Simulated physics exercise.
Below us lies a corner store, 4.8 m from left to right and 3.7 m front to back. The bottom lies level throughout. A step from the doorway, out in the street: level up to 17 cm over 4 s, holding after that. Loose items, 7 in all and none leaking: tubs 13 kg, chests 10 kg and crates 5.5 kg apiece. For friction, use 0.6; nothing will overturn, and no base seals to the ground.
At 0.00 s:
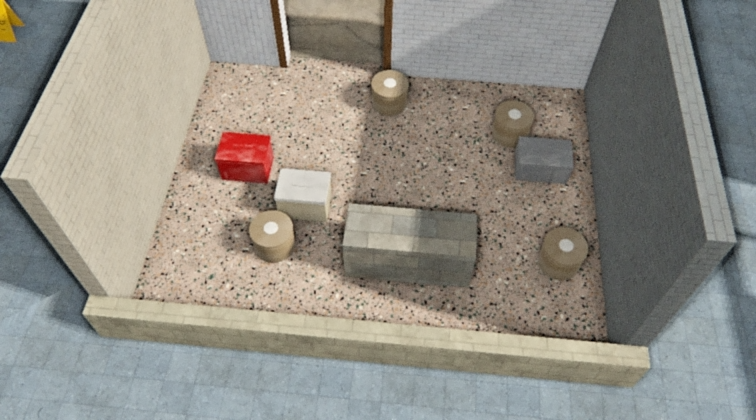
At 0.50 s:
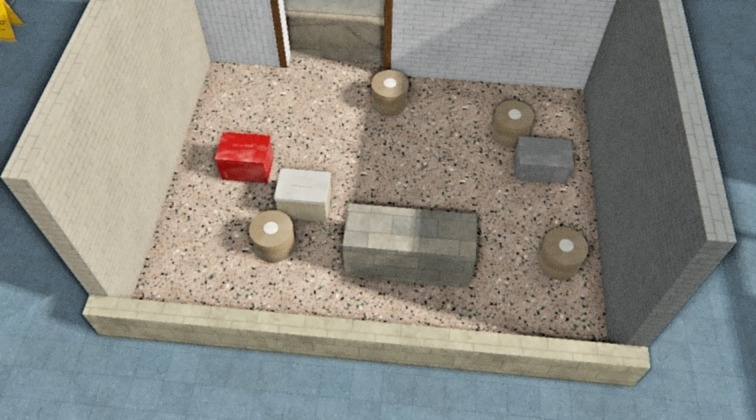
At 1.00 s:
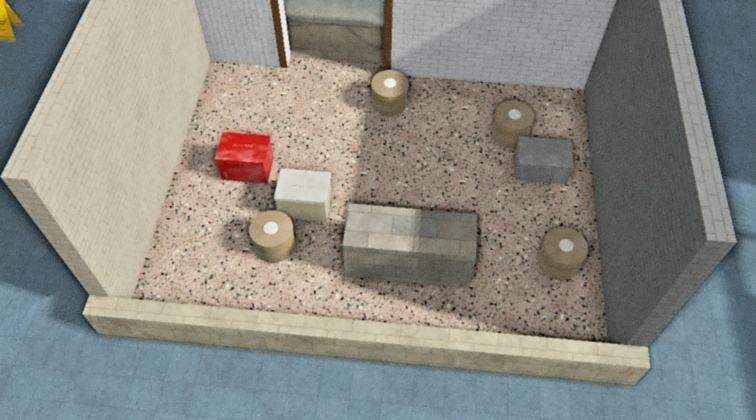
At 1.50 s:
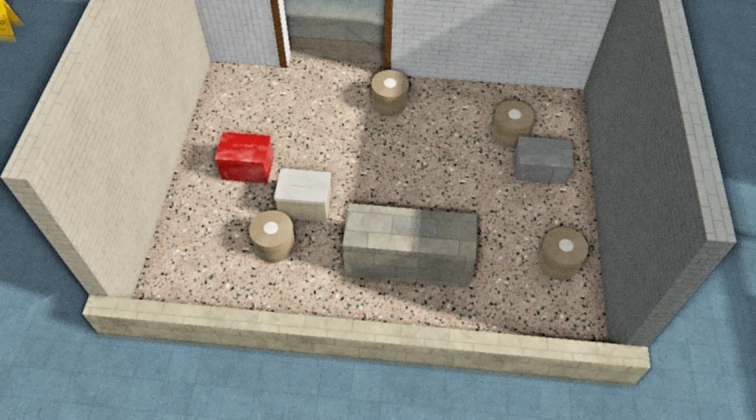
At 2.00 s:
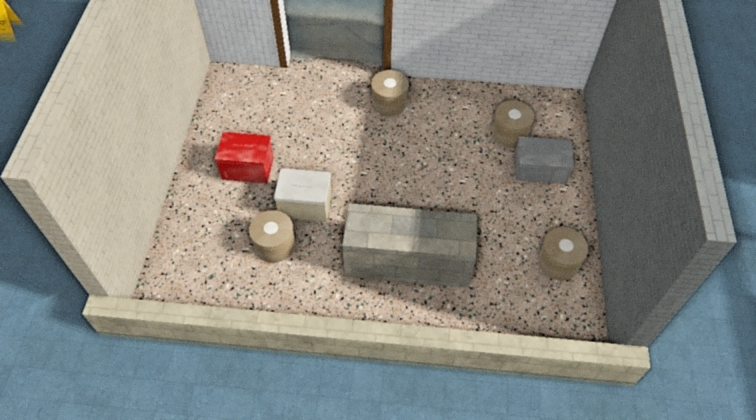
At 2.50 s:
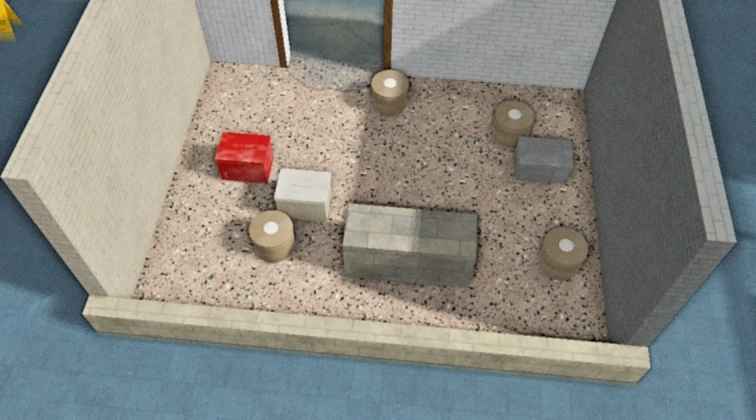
Small walled store with red, white and grey boxes standing still, while water outside gradually rises and begins entering through the doorway.
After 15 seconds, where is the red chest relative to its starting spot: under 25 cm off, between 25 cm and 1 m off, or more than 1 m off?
It is more than 1 m off.
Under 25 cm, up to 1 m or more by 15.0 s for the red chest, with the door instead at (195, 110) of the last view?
Well, the red chest scoots a little.
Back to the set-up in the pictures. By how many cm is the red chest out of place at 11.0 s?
Roughly 200 cm by then.
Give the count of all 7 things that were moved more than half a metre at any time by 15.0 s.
Counting them up, I find 5.
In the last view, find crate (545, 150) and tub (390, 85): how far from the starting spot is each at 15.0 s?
In that order: 120 cm, 5 cm.
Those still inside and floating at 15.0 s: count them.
Count: 5.
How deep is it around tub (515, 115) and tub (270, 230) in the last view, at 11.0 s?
I'd estimate 3 cm for the first and 11 cm for the second.
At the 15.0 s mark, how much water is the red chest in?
11 cm, roughly.
After 3.5 s the red chest is near (243, 147), 0.0 m from its start, aground; 0 afloat.
After 6.8 s the red chest is near (164, 227), 1.3 m from its start, afloat; 1 afloat.
After 11.0 s the red chest is near (262, 286), 1.8 m from its start, afloat; 4 afloat.
After 15.0 s the red chest is near (580, 270), 3.9 m from its start, afloat; 5 afloat.
